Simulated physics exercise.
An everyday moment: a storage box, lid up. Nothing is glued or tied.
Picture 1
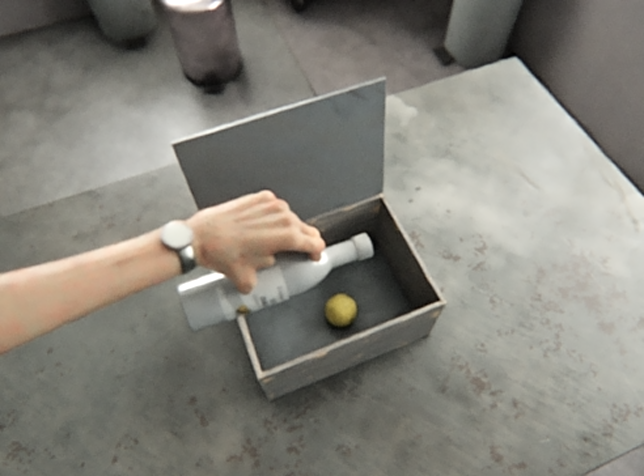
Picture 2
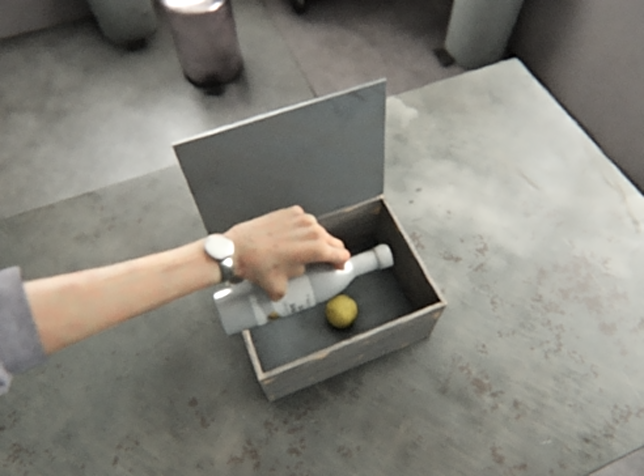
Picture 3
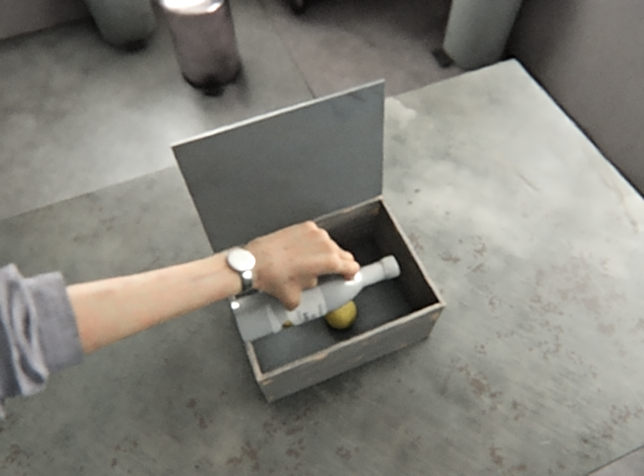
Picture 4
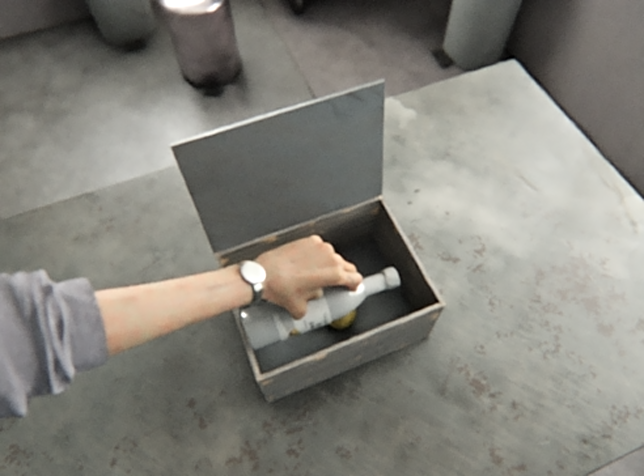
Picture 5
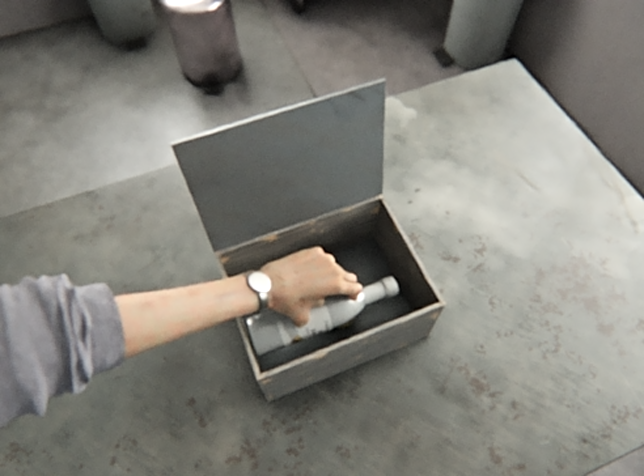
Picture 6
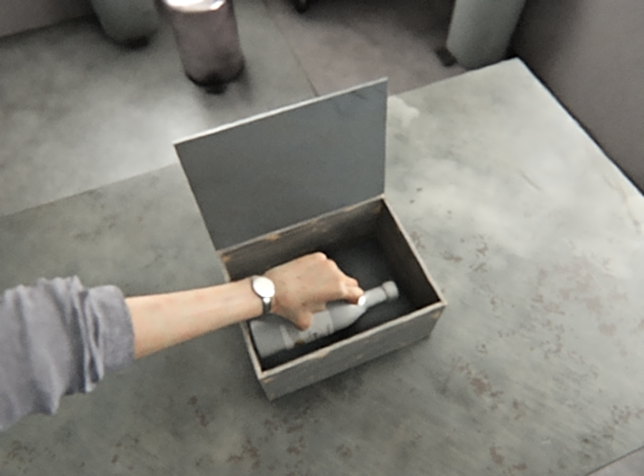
A hand lowers a white bottle into an open box, covering a yellow lemon.
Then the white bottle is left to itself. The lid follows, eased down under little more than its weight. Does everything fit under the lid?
In the end the lid sits on the rim.
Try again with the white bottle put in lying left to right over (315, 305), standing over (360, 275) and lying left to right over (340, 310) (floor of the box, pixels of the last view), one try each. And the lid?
First, it closes; second, it stays ajar; third, it sits on the rim.
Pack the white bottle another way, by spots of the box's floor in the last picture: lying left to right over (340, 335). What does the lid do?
Then it closes.
Then, 1.00 s later than the last frame, lid starting down; white bottle moved about its own width near (339, 339); yellow lemon moved about its own width.
Then, 1.80 s later than the last frame, lid 45° above the rim; white bottle moved about its own width near (339, 338); yellow lemon moved well along.
When it is over, lid shut; moved from the start, yellow lemon and white bottle. End places, in pixels of the last picture, white bottle near (339, 338).
